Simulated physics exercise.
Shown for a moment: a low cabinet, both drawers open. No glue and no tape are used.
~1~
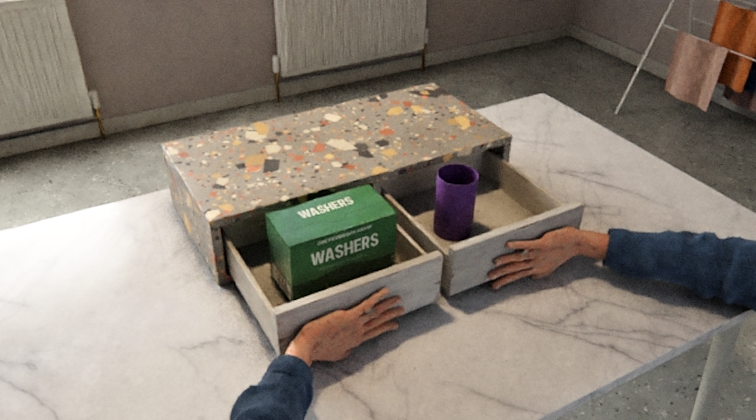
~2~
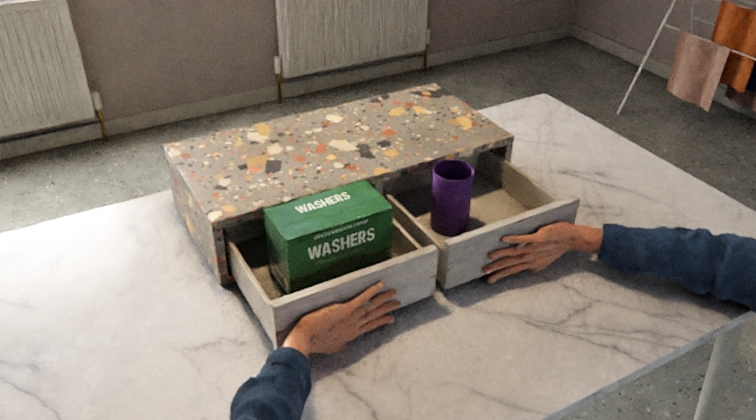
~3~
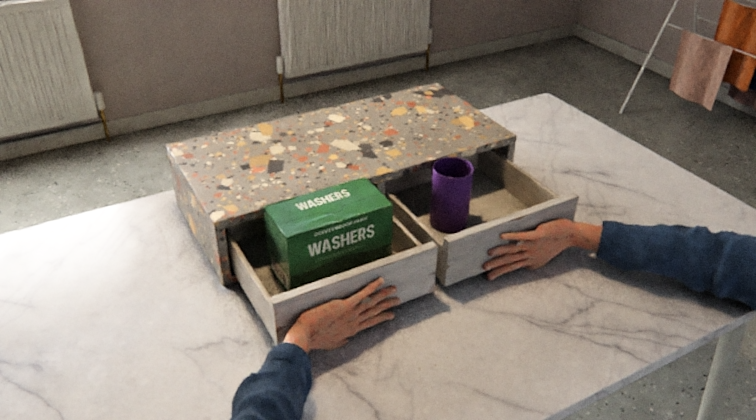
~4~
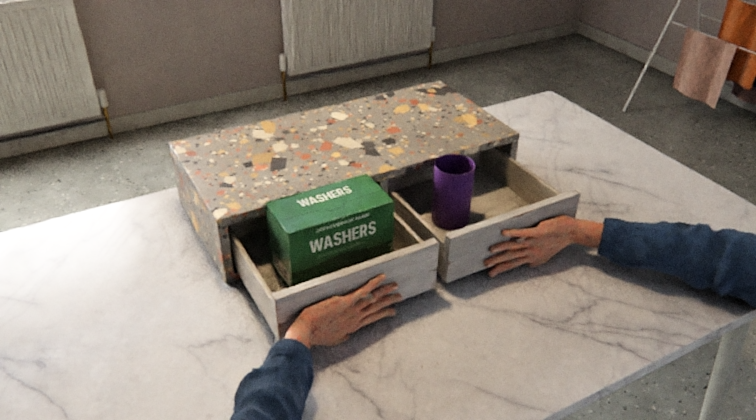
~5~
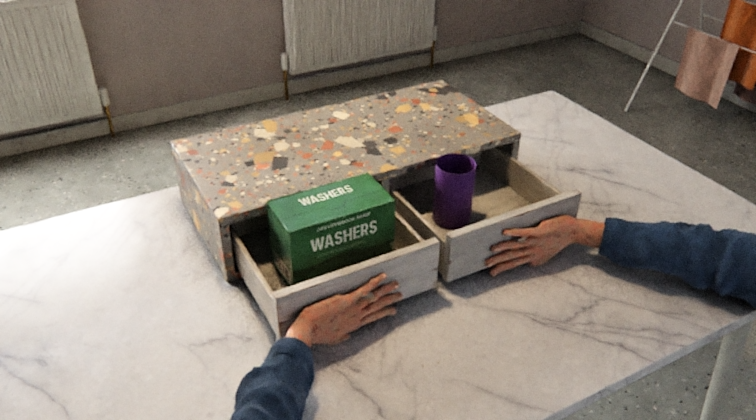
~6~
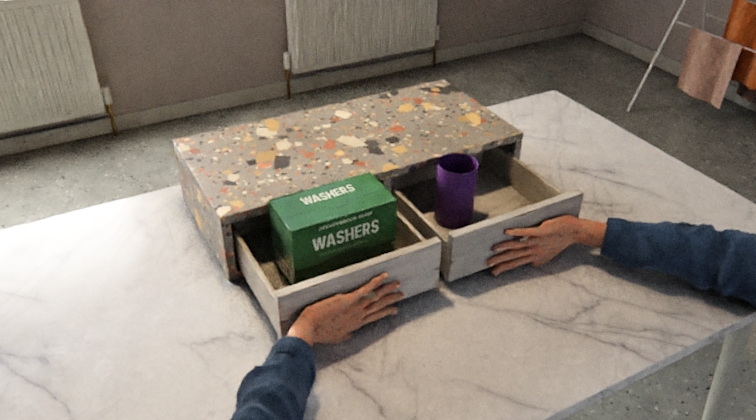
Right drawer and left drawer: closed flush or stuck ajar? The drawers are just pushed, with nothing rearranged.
Result: I'd say the right drawer ends up stuck open; I'd say the left drawer ends up stuck open.
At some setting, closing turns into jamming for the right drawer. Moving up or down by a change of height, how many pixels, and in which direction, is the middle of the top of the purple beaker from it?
Move it 12 pixels downward and it flips.
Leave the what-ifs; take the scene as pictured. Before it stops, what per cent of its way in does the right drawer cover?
Looks like some 40 per cent, give or take.
Then, 0.26 s past the last view, right drawer starting in; left drawer starting in.
Then, 0.48 s past the last view, right drawer about half in; left drawer about half in.
Finally, the right drawer stays ajar; the left drawer stays ajar.
